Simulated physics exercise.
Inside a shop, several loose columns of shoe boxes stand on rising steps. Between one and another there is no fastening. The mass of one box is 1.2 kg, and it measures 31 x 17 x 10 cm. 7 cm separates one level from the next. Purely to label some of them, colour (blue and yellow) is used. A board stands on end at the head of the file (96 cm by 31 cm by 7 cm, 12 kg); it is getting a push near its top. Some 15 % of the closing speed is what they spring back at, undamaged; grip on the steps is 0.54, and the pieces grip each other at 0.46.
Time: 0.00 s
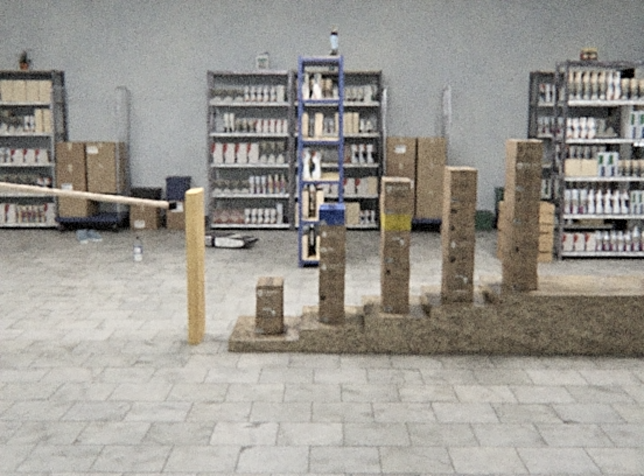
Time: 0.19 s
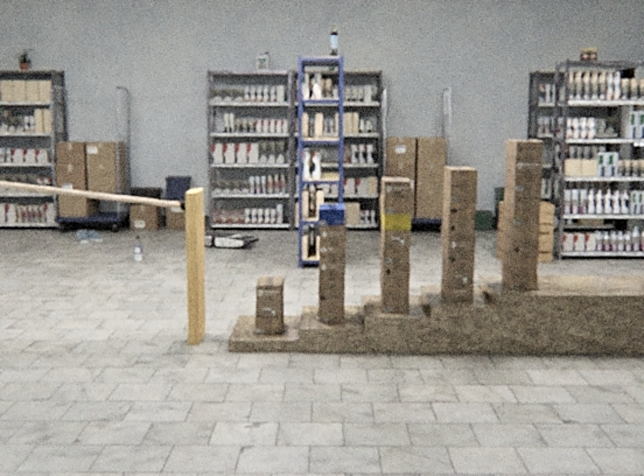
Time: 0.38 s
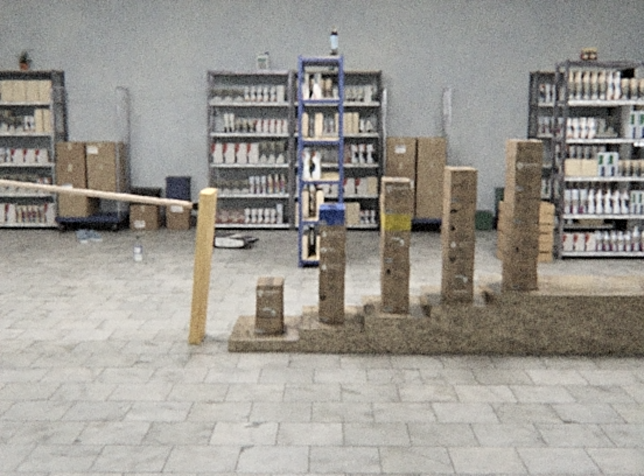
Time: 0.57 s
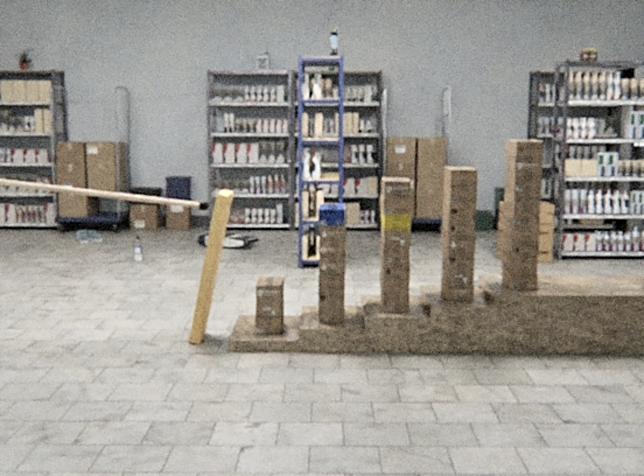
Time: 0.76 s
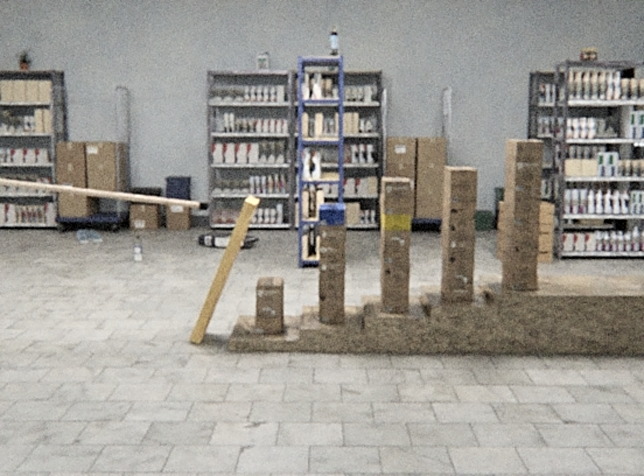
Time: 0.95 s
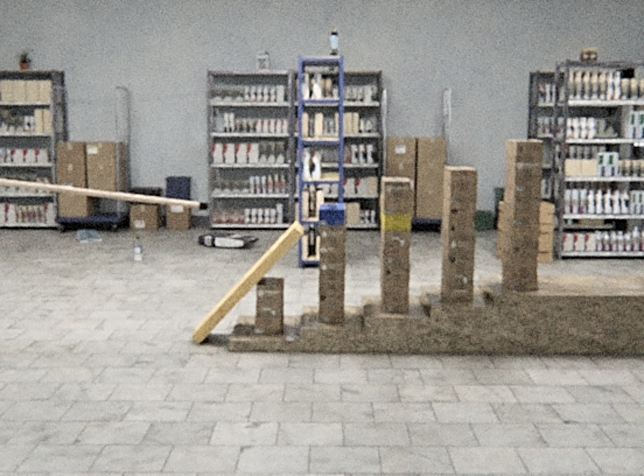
At the start, a pole reaches in from the left toward the top of an upright wooden board, beside five brown columns on rising steps. The pole pushes the board's top, tilting it rightward, then stops while the board leans much farther over the shortest column; the columns stay still.
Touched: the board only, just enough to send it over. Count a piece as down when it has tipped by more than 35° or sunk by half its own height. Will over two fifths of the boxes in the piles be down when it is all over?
No, under two fifths will be.
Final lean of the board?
It ends up leaning about 50 degrees from upright.
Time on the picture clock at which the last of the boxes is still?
Rest time: Around 1.5 s.
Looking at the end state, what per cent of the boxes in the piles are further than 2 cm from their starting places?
The share is 5 %.
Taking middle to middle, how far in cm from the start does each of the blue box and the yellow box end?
The blue one ends 0 cm from its start and the yellow one 0 cm.
Around 1.01 s, board 51° from upright; none of the 35 boxes down, 1 disturbed.
Around 1.04 s, board 54° from upright; none of the 35 boxes down, 1 disturbed.
Around 1.20 s, board 60° from upright; none of the 35 boxes down, 1 disturbed.
Around 1.38 s, board 51° from upright; none of the 35 boxes down, 2 disturbed.
Finally (1.8 s), board 52° from upright; none of the 35 boxes down, 2 disturbed; blue box unmoved; yellow box unmoved. That is 0 per cent. Seen by the last camera, middles, blue box near (332, 215), yellow box near (396, 220).
